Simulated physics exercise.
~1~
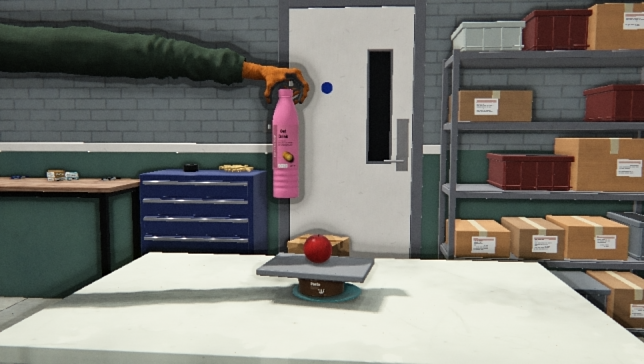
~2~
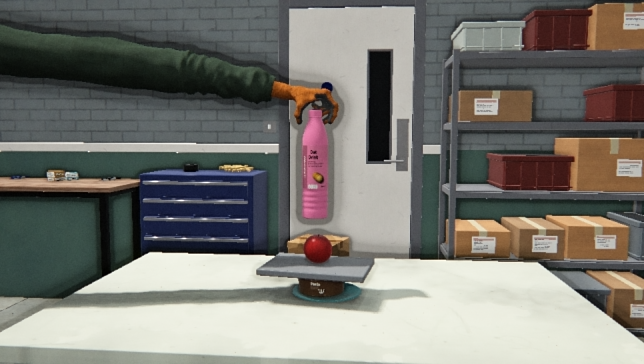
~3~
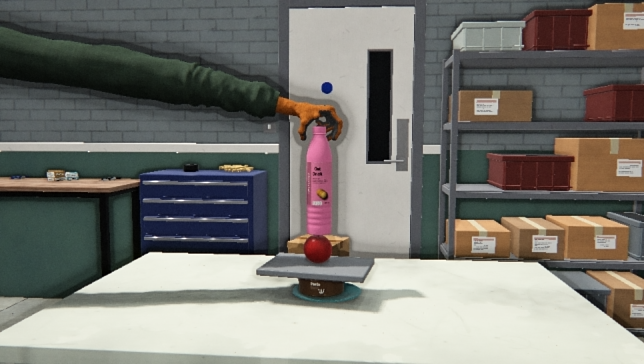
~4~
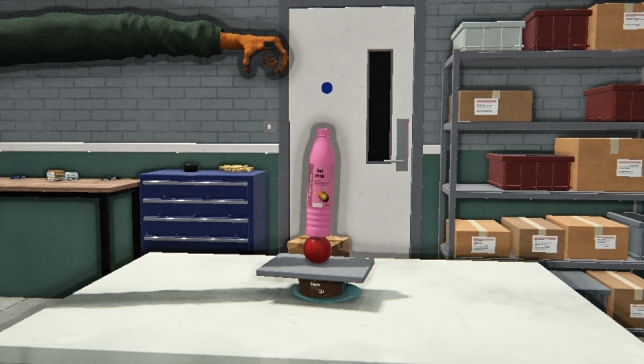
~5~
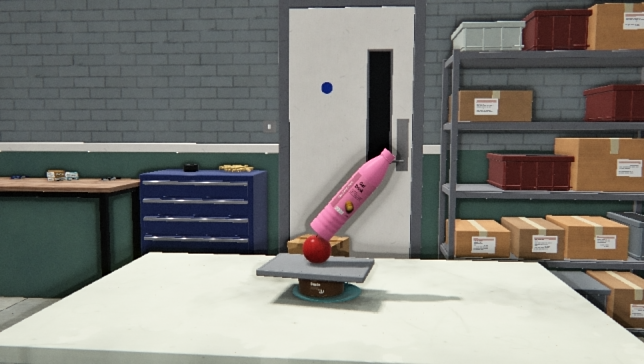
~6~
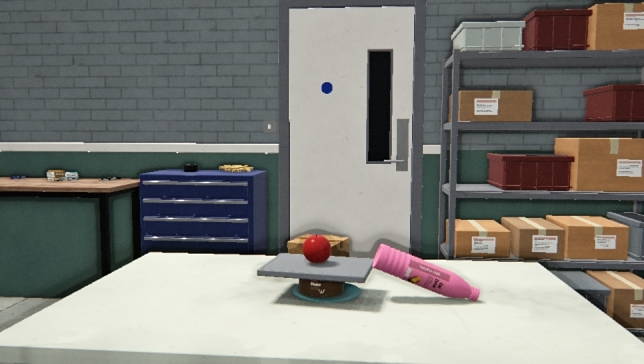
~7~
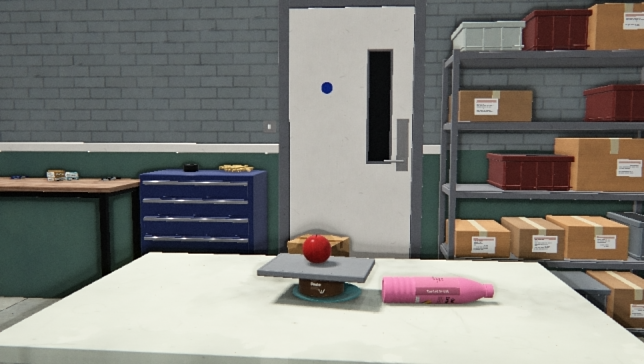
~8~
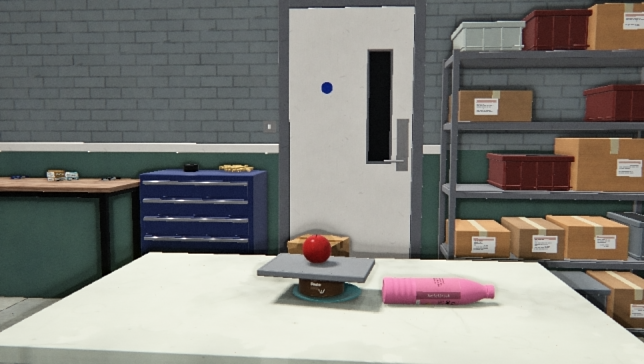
In the video, a gloved hand lowers a pink bottle upright onto a red ball resting on a grey tray above a brown tub and turquoise plate, then lets go and withdraws. The bottle tips right, falls onto the white table and lies on its side, while the rest stays stacked.
